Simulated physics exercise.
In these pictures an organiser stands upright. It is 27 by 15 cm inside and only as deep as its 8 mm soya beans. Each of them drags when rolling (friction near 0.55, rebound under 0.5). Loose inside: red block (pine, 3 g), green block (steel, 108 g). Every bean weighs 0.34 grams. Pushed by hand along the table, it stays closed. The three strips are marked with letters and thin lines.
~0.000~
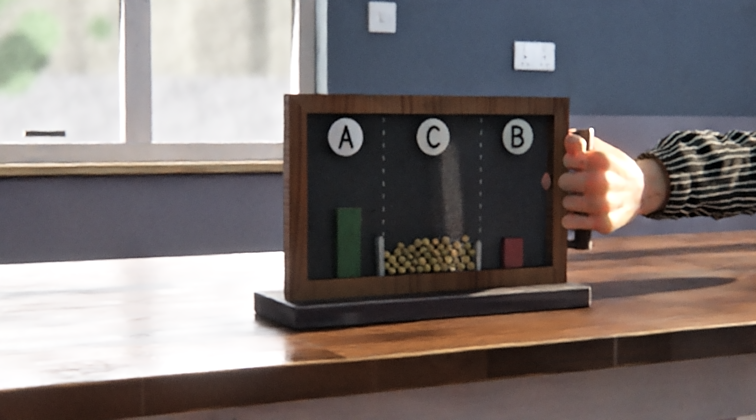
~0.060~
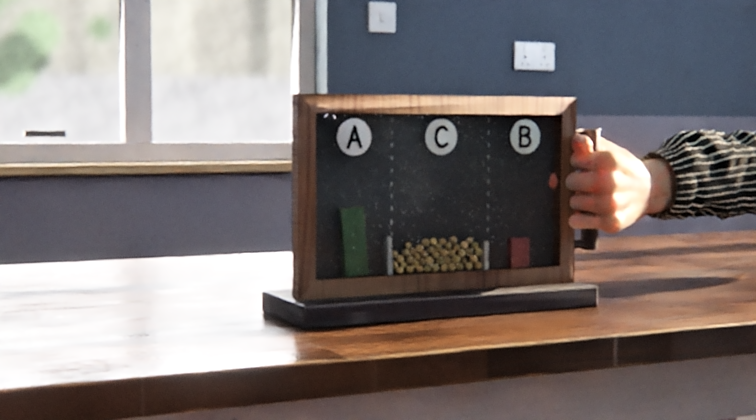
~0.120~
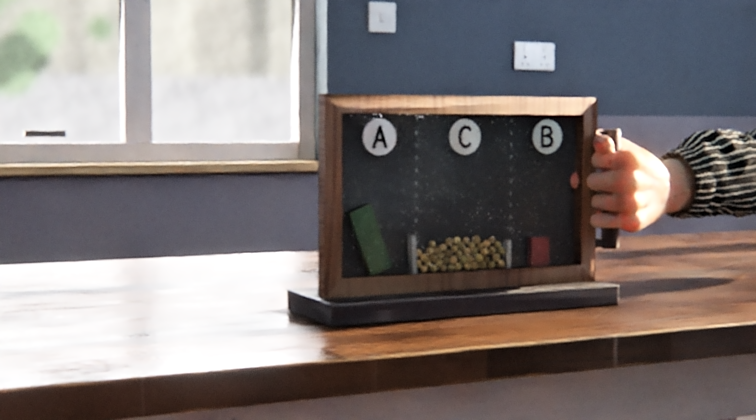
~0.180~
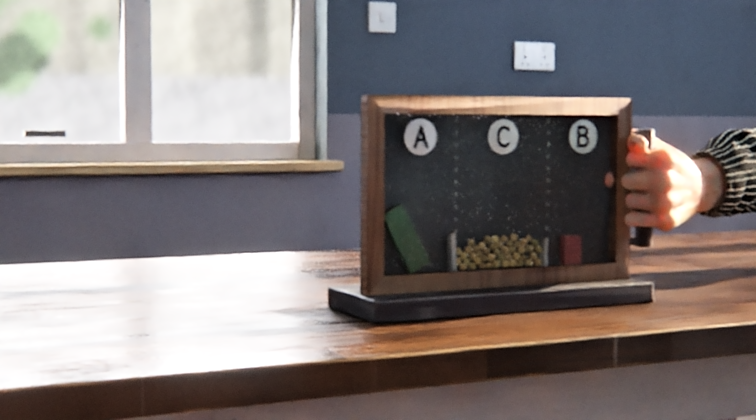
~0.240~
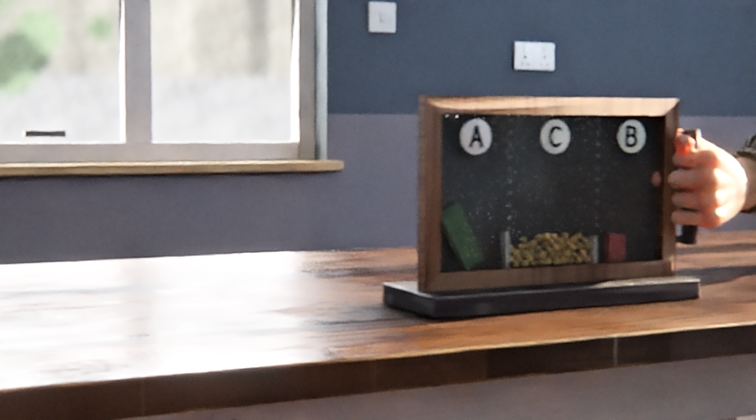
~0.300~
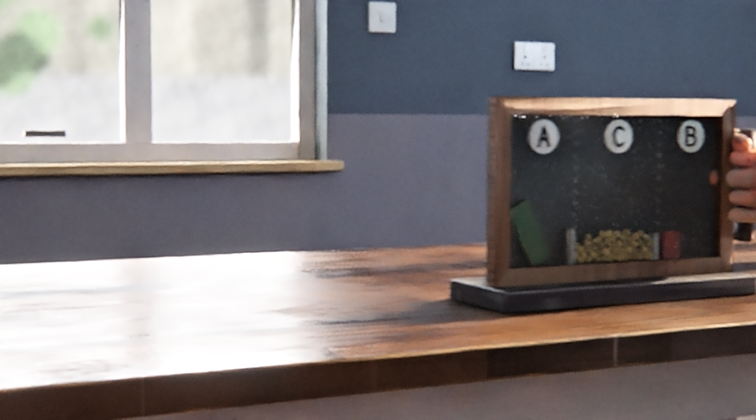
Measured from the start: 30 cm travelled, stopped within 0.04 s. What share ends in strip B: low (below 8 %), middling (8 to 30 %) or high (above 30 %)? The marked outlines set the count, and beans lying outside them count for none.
Strip B: Middling.
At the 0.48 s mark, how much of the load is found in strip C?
Roughly 85 percent.
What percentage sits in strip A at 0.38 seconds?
0 percent.
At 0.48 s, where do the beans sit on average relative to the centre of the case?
About 2 cm right and 6 cm below.
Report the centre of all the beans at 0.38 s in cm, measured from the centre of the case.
Roughly 1 centimetres to the right and 6 centimetres below.
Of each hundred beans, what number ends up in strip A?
About 0 %.
After 0.38 s, it is 30 cm to the right; the beans' middle is 1 cm right of and 6 cm below the centre; C 100 %.
After 0.48 s, it is 30 cm to the right; the beans' middle is 2 cm right of and 6 cm below the centre; B 15 %, C 85 %.
After 0.63 s, it is 30 cm to the right; the beans' middle is 2 cm right of and 6 cm below the centre; B 20 %, C 80 %.
Settled by 1.1 s, it is 30 cm to the right; A 0 %, B 20 %, C 80 %.
